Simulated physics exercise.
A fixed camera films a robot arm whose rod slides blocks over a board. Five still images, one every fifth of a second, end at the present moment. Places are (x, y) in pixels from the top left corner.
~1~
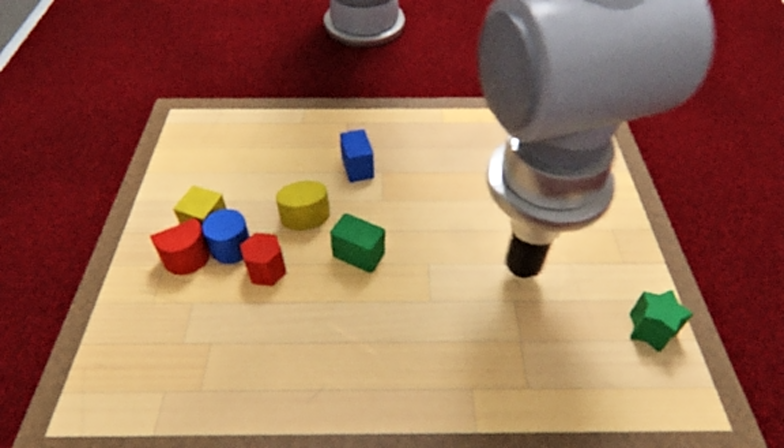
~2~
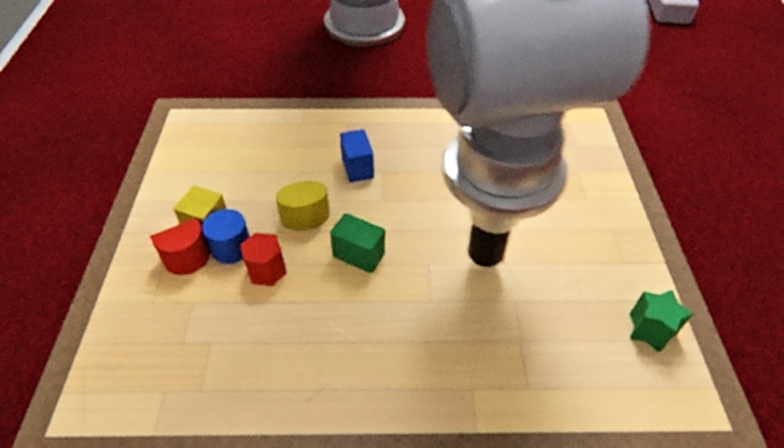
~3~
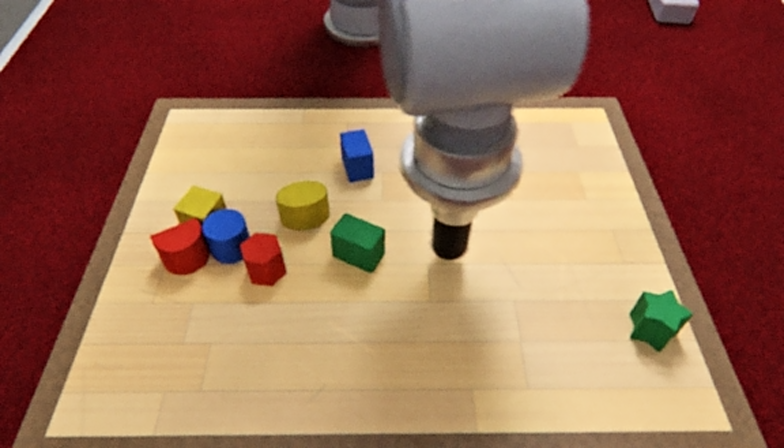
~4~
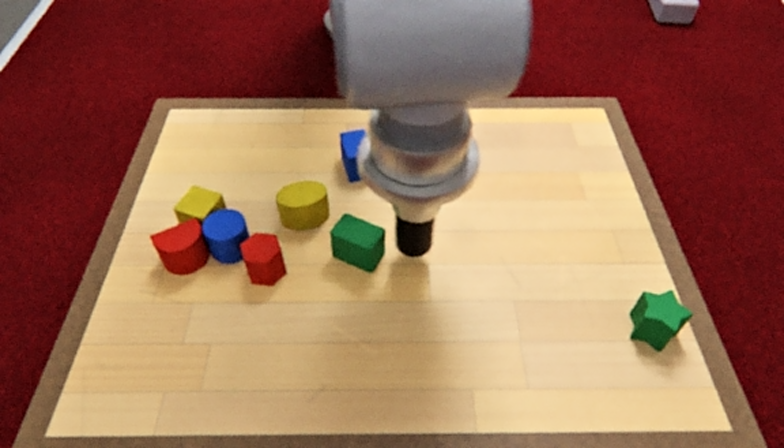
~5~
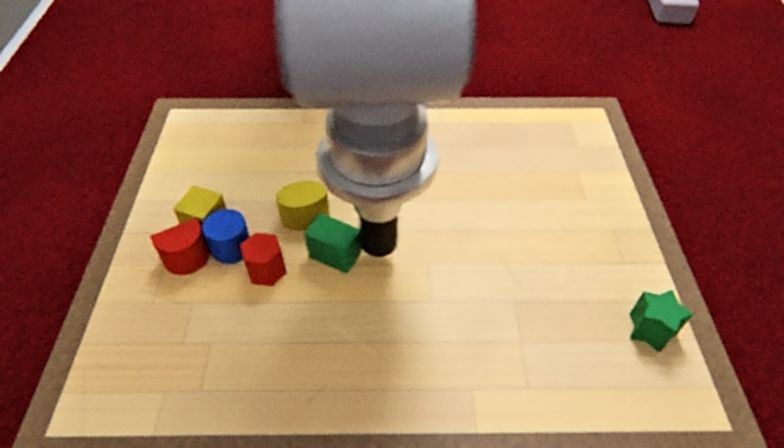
A robot arm with a black-tipped rod moved left across the wooden board, past the green star's side, and pushed the green block a little way left toward the other colored blocks.
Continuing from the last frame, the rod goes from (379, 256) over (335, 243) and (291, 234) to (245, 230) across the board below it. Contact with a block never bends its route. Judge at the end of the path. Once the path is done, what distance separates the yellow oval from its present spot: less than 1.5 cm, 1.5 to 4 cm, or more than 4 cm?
Net shift: 1.5 to 4 cm.
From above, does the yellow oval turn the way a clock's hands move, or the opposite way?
Spins clockwise.
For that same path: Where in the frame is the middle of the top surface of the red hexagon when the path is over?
Its top middle is near (224, 275).
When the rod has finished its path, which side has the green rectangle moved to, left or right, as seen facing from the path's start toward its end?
Off to the left side.
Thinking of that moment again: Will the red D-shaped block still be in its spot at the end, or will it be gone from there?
It moves.
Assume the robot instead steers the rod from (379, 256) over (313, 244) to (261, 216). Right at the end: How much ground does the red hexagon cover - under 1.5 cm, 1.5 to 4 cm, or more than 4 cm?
Shift: 1.5 to 4 cm.
What follows on the original path. One third of the way, rod (334, 230); red hexagon (248, 252); green rectangle (290, 229), turned 35° anticlockwise.
Two thirds of the way, rod (288, 220); red hexagon (226, 269); yellow oval (282, 182), turned 40° clockwise; green rectangle (253, 236), turned 90° anticlockwise.
At the end, rod (241, 217); red D-shaped block (160, 242); yellow four-sided block (193, 201), turned 20° clockwise; blue round block (206, 229); red hexagon (224, 275); yellow oval (278, 180), turned 55° clockwise; green rectangle (247, 241), turned 110° anticlockwise.
